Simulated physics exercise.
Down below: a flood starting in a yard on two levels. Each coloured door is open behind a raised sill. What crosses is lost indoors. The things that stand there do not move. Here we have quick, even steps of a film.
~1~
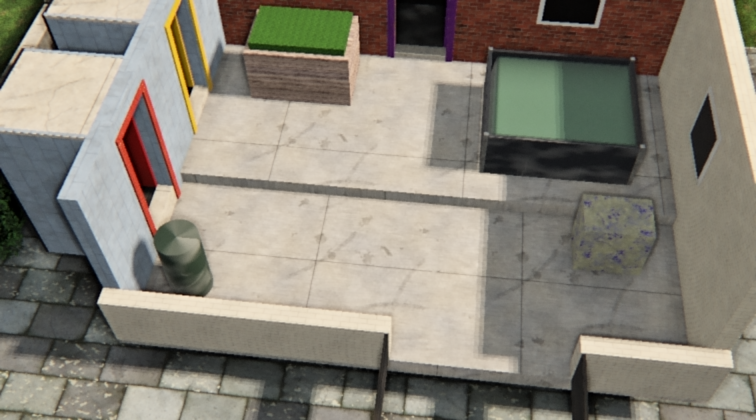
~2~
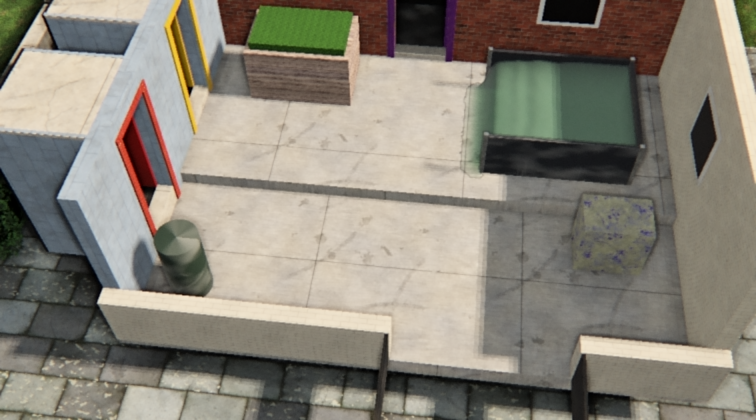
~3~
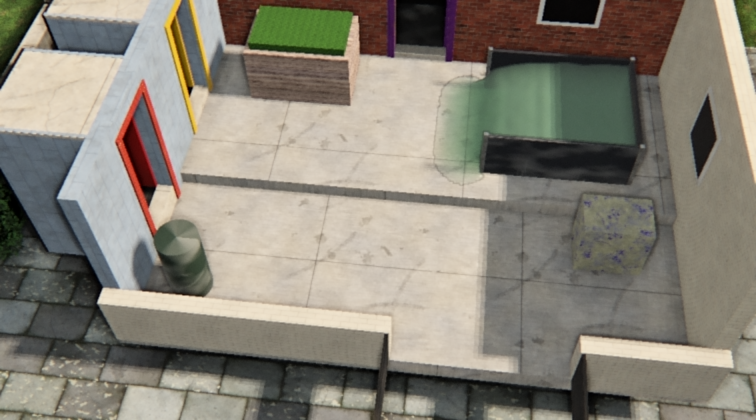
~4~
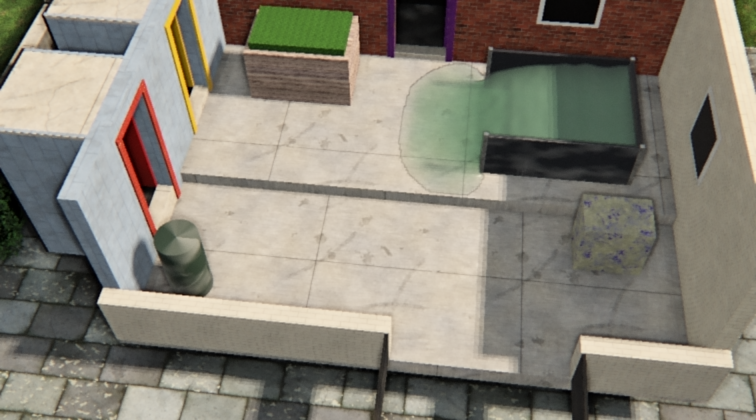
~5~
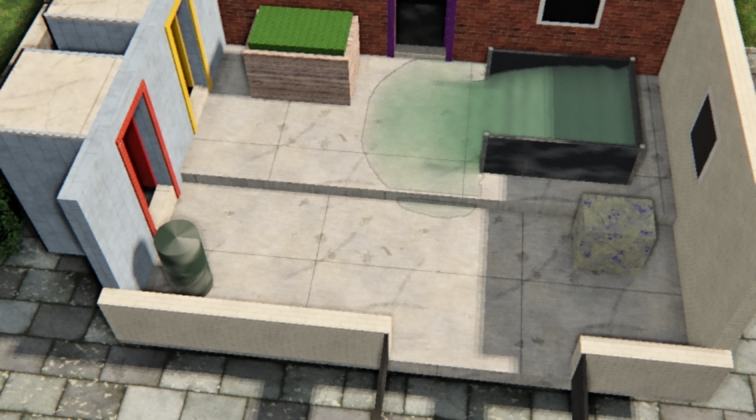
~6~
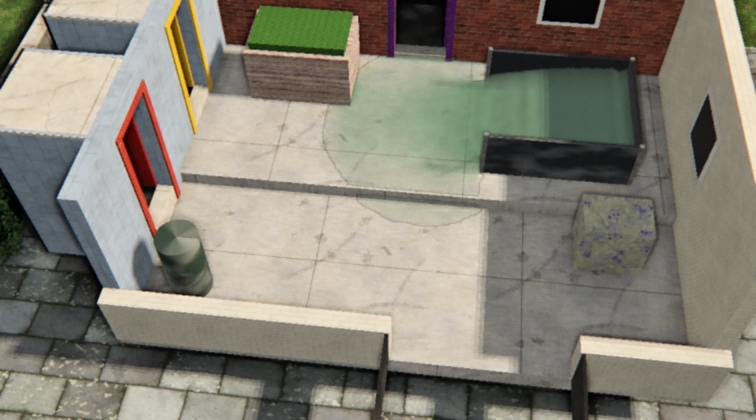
Green-tinted water pours from the left side of a dark tank at the upper right of a walled, two-level paved yard, seen from above by a still camera. A red doorway and a yellow one stand at left, a purple one at the back near a grass-topped box, with a green barrel and a speckled block below. The water fans leftward over the upper level, then spreads over the step onto the lower paving.
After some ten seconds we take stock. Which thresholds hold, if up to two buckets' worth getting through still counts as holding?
The yellow door does not hold; the red door holds; the purple door does not hold.
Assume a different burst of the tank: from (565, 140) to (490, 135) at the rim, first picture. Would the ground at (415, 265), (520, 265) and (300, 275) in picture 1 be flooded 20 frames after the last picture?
Soaked, soaked, soaked.
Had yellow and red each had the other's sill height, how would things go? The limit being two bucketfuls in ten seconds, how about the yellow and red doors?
Yellow: Under the mark; red: Over the mark.
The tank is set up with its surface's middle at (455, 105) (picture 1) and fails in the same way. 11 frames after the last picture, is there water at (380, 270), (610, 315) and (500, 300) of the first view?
I'd say still dry for the first, still dry for the second and still dry for the third.
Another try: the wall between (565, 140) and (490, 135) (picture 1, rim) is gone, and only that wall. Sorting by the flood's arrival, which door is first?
The red-painted one, I reckon.
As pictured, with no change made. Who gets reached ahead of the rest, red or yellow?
Answer: The yellow door.
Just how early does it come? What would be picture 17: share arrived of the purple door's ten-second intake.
I'd put it at about 25 per cent.
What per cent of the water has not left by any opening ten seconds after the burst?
84 %.
A moment on, water covers 40 % of the floor; the yellow door wet at the sill, nothing in, the red door not reached, the purple door under two buckets in.
Next, water covers 50 % of the floor; the yellow door over two buckets in, the red door wet at the sill, nothing in, the purple door over two buckets in.
Then, water covers 60 % of the floor; the yellow door far over two buckets in, the red door wet at the sill, nothing in, the purple door far over two buckets in.
Later, water covers 80 % of the floor; the yellow door far over two buckets in, the red door wet at the sill, nothing in, the purple door far over two buckets in.
In the end, water covers 95 % of the floor; the yellow door far over two buckets in, the red door wet at the sill, nothing in, the purple door far over two buckets in.
